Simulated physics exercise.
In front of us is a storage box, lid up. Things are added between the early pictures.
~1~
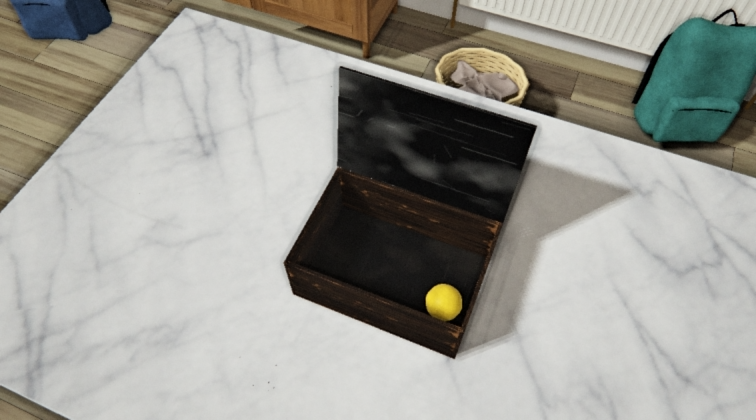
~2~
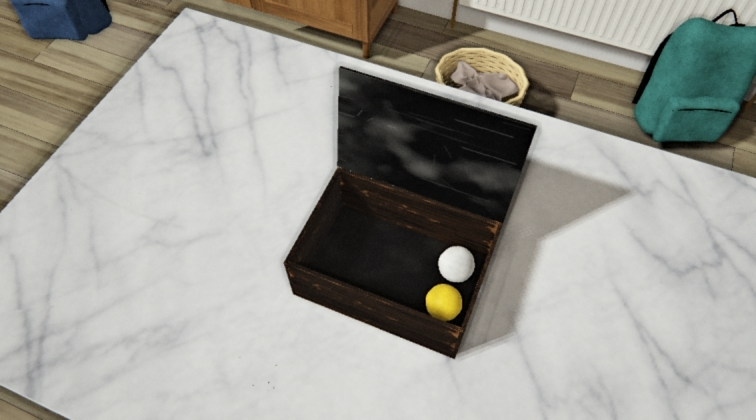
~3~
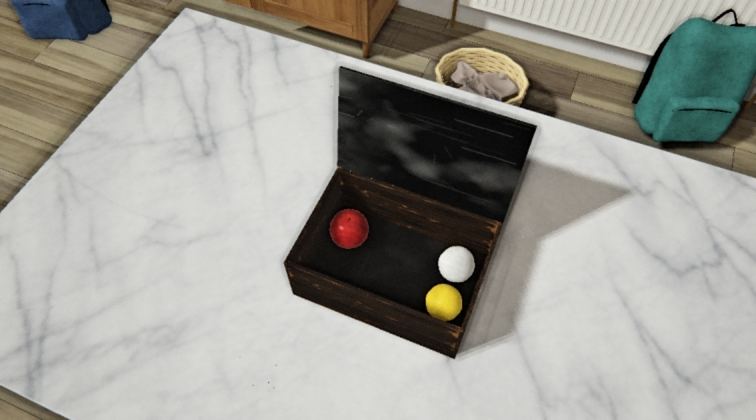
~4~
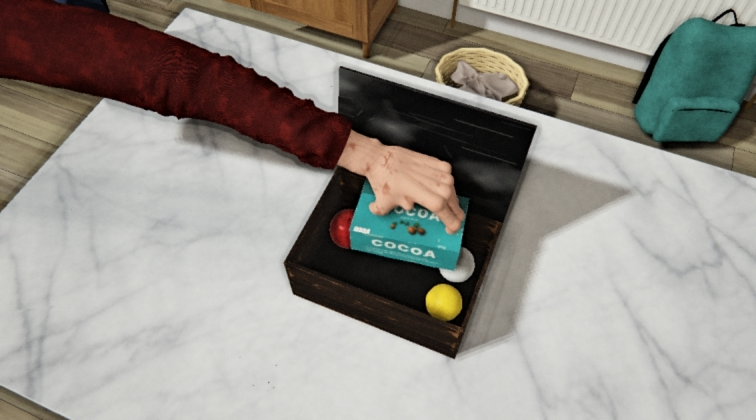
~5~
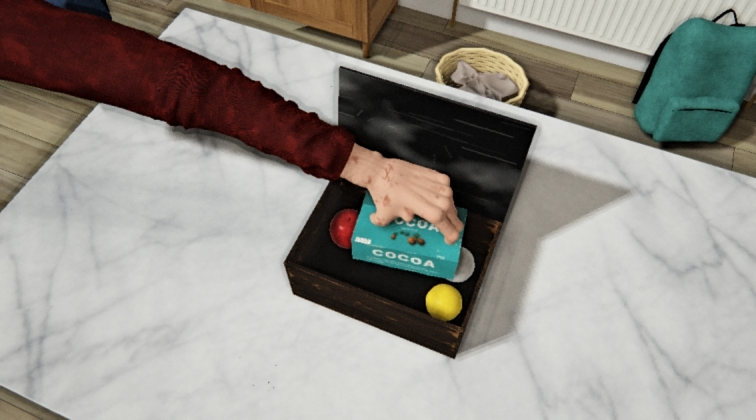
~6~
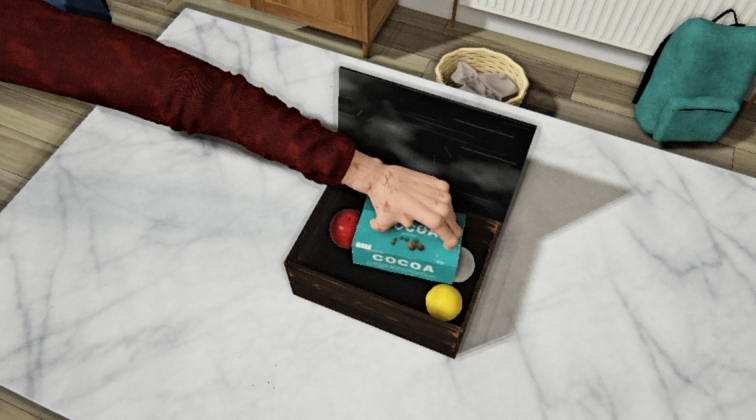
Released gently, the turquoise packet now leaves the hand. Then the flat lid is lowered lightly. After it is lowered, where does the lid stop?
The lid stops partway.
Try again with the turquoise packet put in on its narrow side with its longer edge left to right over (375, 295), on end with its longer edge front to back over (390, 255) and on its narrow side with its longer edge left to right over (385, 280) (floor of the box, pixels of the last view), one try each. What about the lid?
So, one: It drops fully; two: It remains raised; three: It drops fully.
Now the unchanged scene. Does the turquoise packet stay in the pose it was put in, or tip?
Looking at the last picture, it sits at an angle.
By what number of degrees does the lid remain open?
I'd say roughly 12 degrees above the rim.
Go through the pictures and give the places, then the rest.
In the first picture, the last thing is not in view yet; yellow lemon (444, 302).
In the second picture, the last thing is not in view yet; white lemon (457, 264).
In the third picture, the last thing is not in view yet; red apple (349, 229).
In the fourth picture, still above its spot; turquoise packet (410, 224); yellow lemon (444, 302).
In the fifth picture, still above its spot; turquoise packet (410, 234).
In the sixth picture, in place under the hand; turquoise packet (409, 239).
Then, 1.30 s after the last picture, lid 81° above the rim; turquoise packet tipped 24° from how it was near (418, 249); red apple rolled a little.
Then, 1.80 s after the last picture, lid 35° above the rim; turquoise packet tipped 24° from how it was near (417, 251); red apple rolled a little.
At rest, lid 12° above the rim; moved from the start, yellow lemon; left askew, turquoise packet; the other 2 in place. Seen from the same camera at the end, turquoise packet near (406, 248).
